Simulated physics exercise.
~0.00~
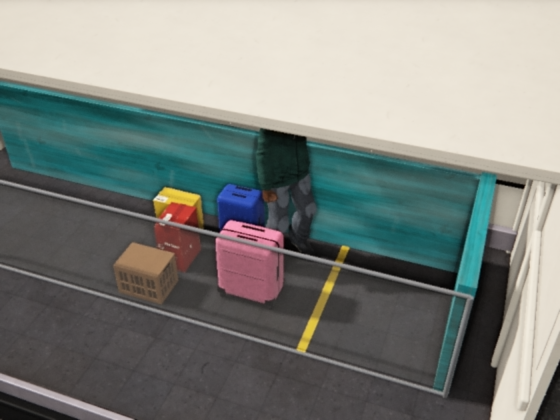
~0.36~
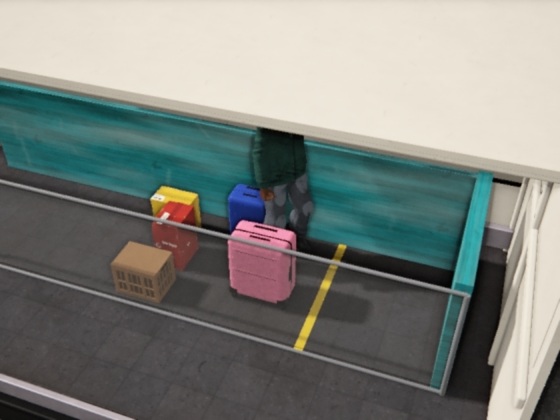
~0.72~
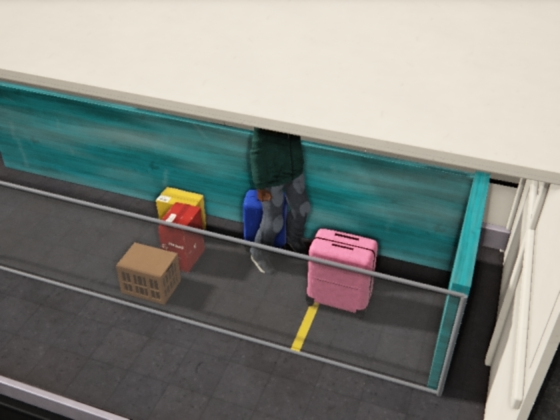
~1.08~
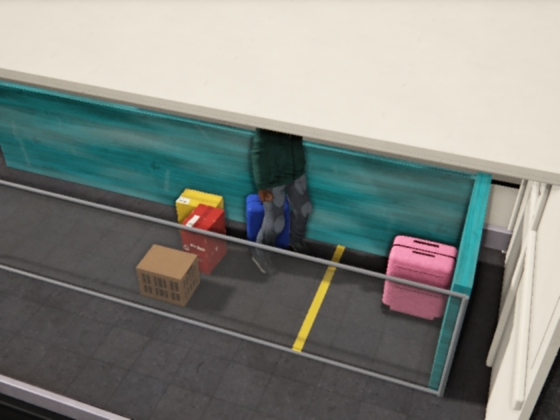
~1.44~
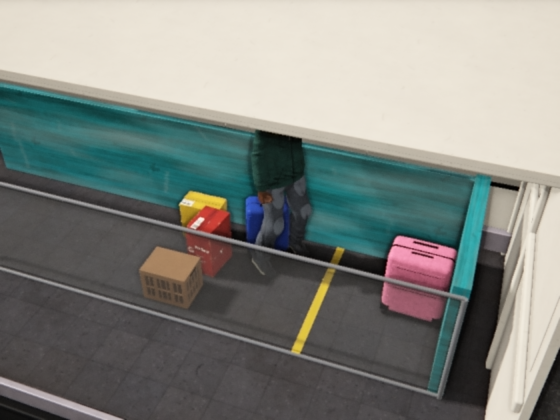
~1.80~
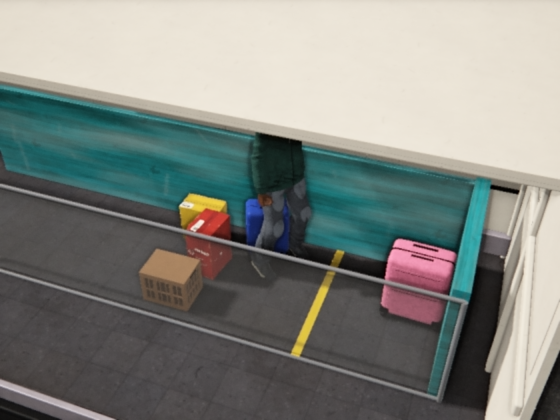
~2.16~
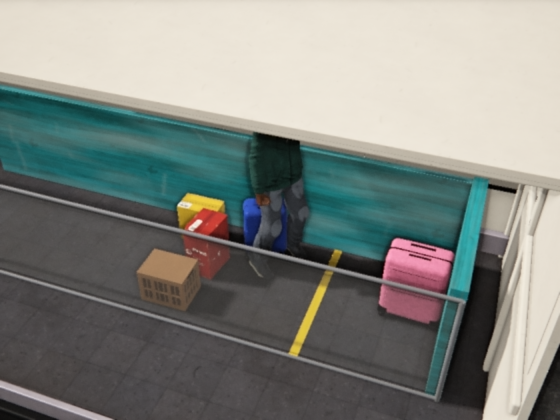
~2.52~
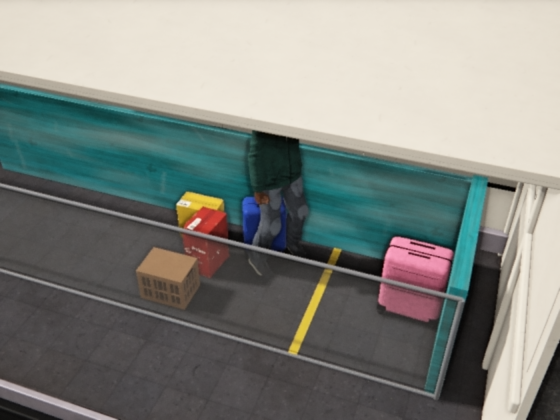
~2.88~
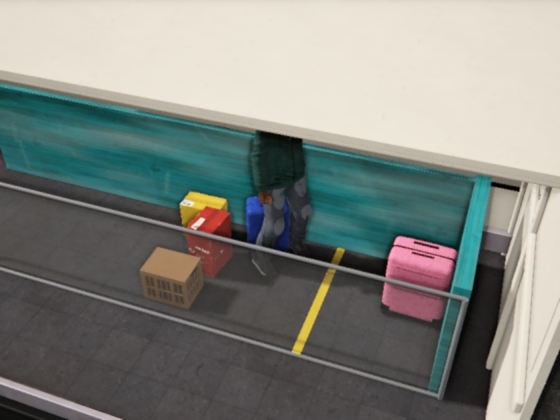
Person standing among loose luggage as a pink suitcase slides right across a yellow line and stops, other bags shifting slightly.
